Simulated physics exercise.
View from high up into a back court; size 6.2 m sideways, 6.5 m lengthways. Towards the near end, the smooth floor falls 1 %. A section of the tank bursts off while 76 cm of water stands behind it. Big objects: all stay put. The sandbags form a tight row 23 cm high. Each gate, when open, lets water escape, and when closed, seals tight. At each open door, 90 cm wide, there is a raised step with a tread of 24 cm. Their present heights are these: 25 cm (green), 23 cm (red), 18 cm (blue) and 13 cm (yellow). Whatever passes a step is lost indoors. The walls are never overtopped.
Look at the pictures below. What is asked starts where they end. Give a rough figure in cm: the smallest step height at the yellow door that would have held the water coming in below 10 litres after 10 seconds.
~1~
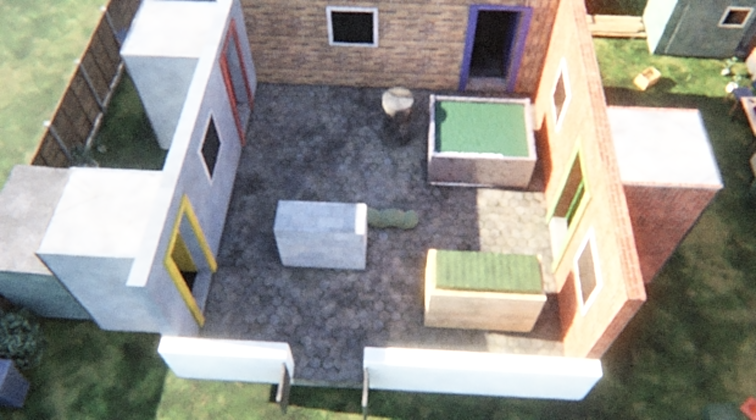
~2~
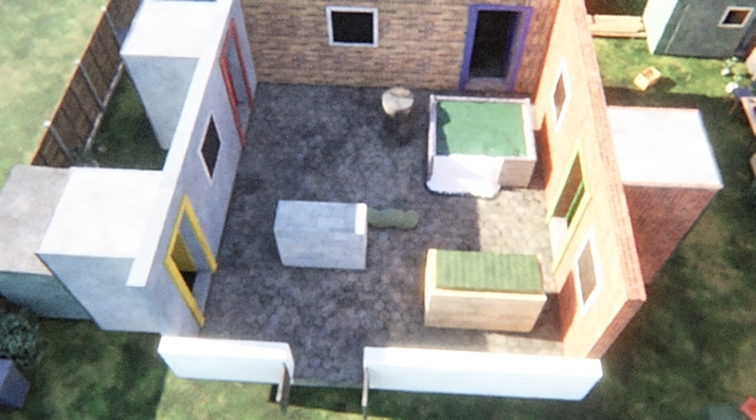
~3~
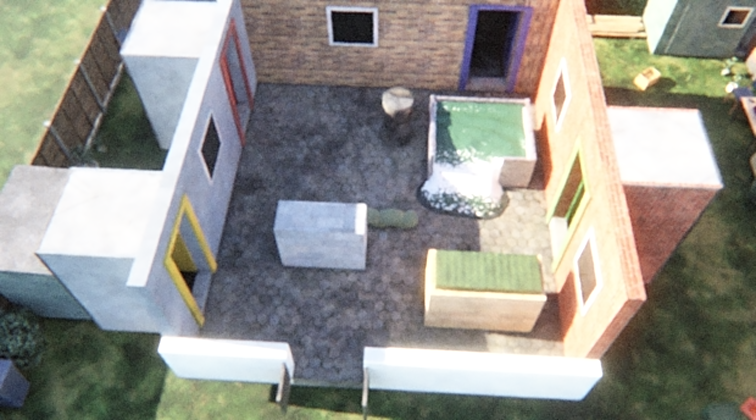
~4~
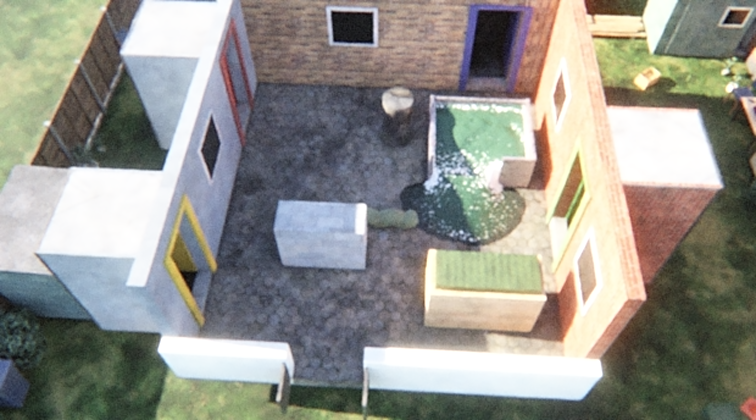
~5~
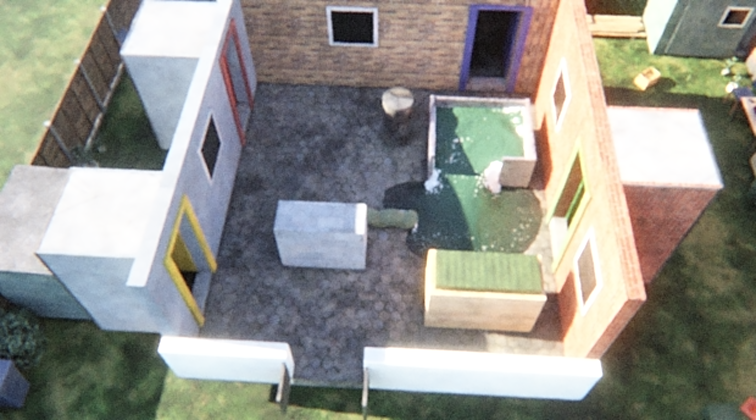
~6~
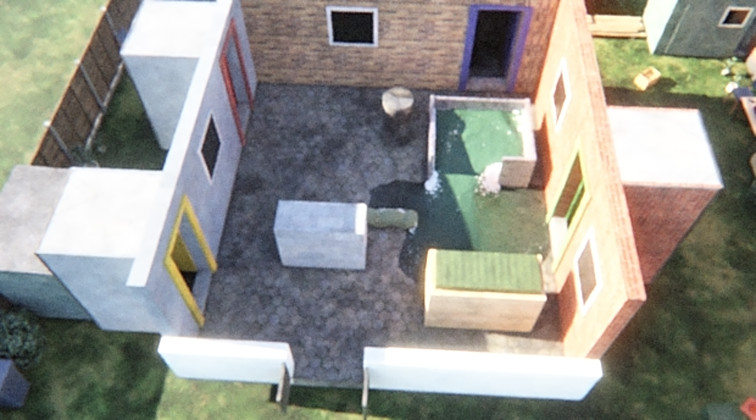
9 cm.
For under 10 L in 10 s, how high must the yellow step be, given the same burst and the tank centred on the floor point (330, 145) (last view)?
Minimum: Approx. 18 cm.
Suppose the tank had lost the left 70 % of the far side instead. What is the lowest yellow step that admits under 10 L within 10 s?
Estimate: Near 6.5 cm.
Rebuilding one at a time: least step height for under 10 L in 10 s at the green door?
Green door - some 15 centimetres.
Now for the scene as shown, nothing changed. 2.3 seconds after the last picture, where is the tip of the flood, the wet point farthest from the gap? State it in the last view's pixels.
Around (194, 358).
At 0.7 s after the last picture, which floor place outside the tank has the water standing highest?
Around (453, 284).
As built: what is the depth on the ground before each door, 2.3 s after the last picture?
In cm - green: 14, red: 0, blue: 0, yellow: 6.
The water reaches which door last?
I'd say the blue one.
Then, 0.7 s after the last picture water covers 25 % of the floor, deepest (42 cm) near (453, 284); it has not reached the yellow door.
Then, 2.3 s after the last picture water covers 55 % of the floor, deepest (27 cm) near (204, 359); 6 cm at the yellow door, 0 litres in over its 13 cm step.
Then, 9.3 s after the last picture water covers 95 % of the floor, deepest (8 cm) near (247, 361); 7 cm at the yellow door, 0 litres in over its 13 cm step.
At the yellow door as built, the water peaked near 13 cm, 5.9 s after the last picture.
Run again over the same 10 s with other heights there, 26 litres in over 7.5 cm, 6 litres over 10 cm. The limit of 10 litres is kept from about 9 cm up.
